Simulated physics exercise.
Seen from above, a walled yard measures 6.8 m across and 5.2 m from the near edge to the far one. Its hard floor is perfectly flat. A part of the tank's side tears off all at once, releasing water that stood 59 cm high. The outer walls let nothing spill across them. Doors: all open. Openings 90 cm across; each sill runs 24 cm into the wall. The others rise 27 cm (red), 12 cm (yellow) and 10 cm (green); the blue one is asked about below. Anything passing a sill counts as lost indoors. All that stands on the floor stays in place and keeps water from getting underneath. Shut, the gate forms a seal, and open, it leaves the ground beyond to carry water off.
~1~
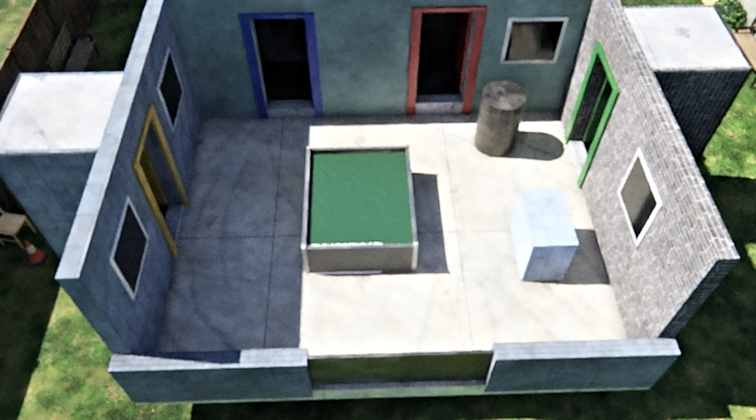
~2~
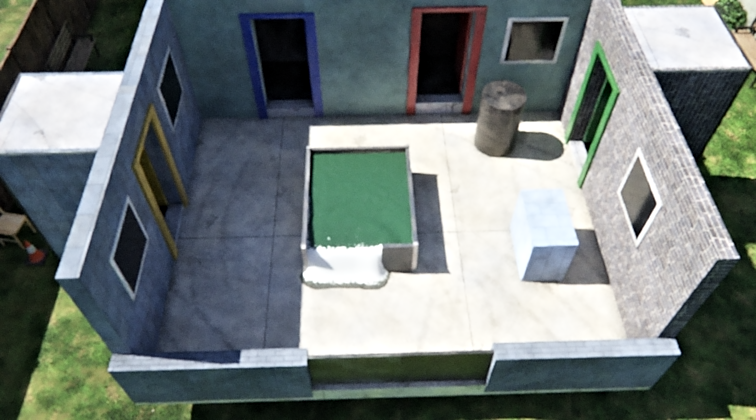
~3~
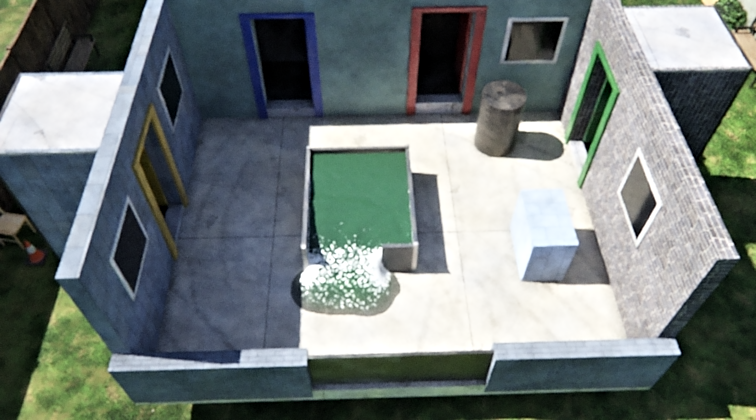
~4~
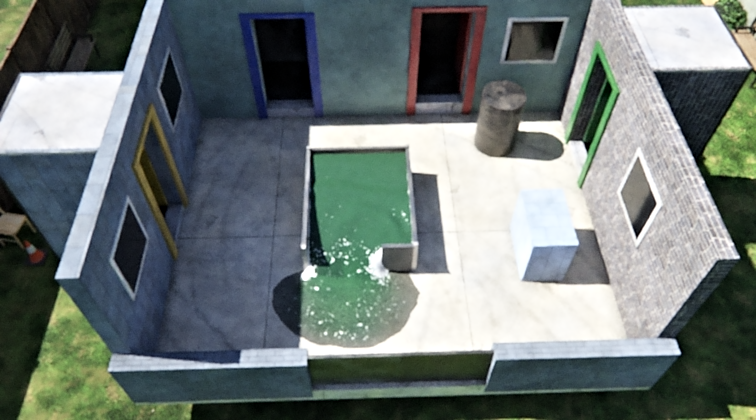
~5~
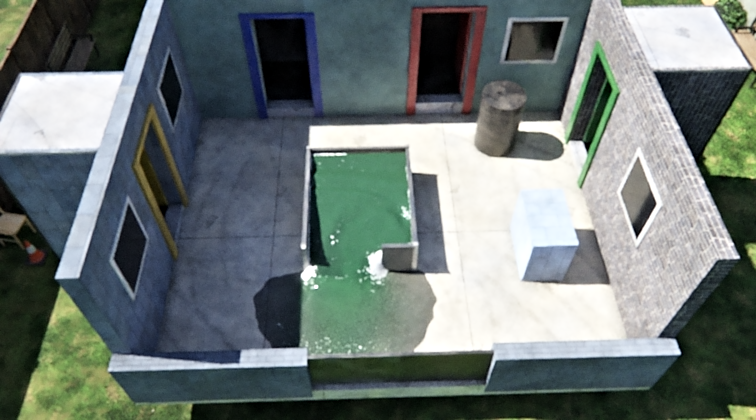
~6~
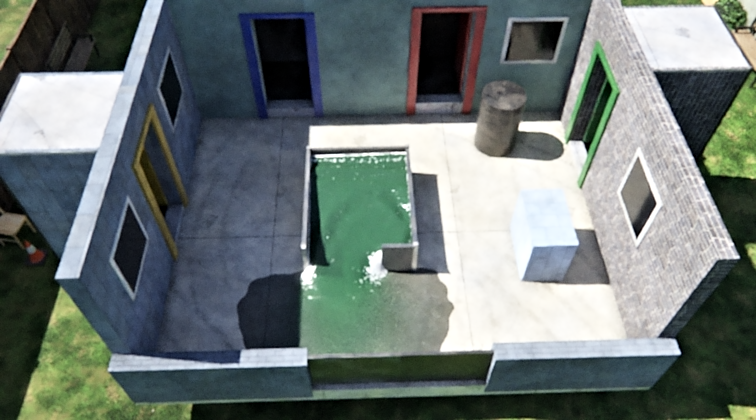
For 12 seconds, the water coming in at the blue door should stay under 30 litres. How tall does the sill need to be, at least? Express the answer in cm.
Close to 6.5 cm is just enough.
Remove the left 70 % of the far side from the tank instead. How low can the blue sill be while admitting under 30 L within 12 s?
It needs to be about 21 cm high.
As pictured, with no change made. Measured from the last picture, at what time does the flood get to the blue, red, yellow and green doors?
Blue = 3.6 s, red = 5.5 s, yellow = 1.8 s, green = 3.2 s.
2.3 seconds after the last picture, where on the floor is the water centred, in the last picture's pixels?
(340, 284).
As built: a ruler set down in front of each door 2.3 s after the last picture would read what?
Depth (cm): Blue 0 / red 0 / yellow 5 / green 0.
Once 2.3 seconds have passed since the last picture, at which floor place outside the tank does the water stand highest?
Check close to (151, 379).
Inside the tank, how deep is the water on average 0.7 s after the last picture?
Close to 37 cm deep on average.
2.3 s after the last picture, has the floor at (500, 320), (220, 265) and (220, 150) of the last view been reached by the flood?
First wet through, second wet through, third bone-dry.
Then, 0.7 s after the last picture water covers 15 % of the floor, deepest (36 cm) near (333, 373); it has not reached the blue door.
Then, 2.3 s after the last picture water covers 45 % of the floor, deepest (30 cm) near (151, 379); it has not reached the blue door.
Then, 11.3 s after the last picture water covers 95 % of the floor, deepest (11 cm) near (587, 231); 6 cm at the blue door, 0 litres in over its 20 cm sill.
At the blue door as built, the water peaked near 11 cm, 5.7 s after the last picture.
Run again over the same 12 s with other heights there, 39 litres in over 6 cm, 12 litres over 8 cm. The limit of 30 litres is kept from about 6.5 cm up.
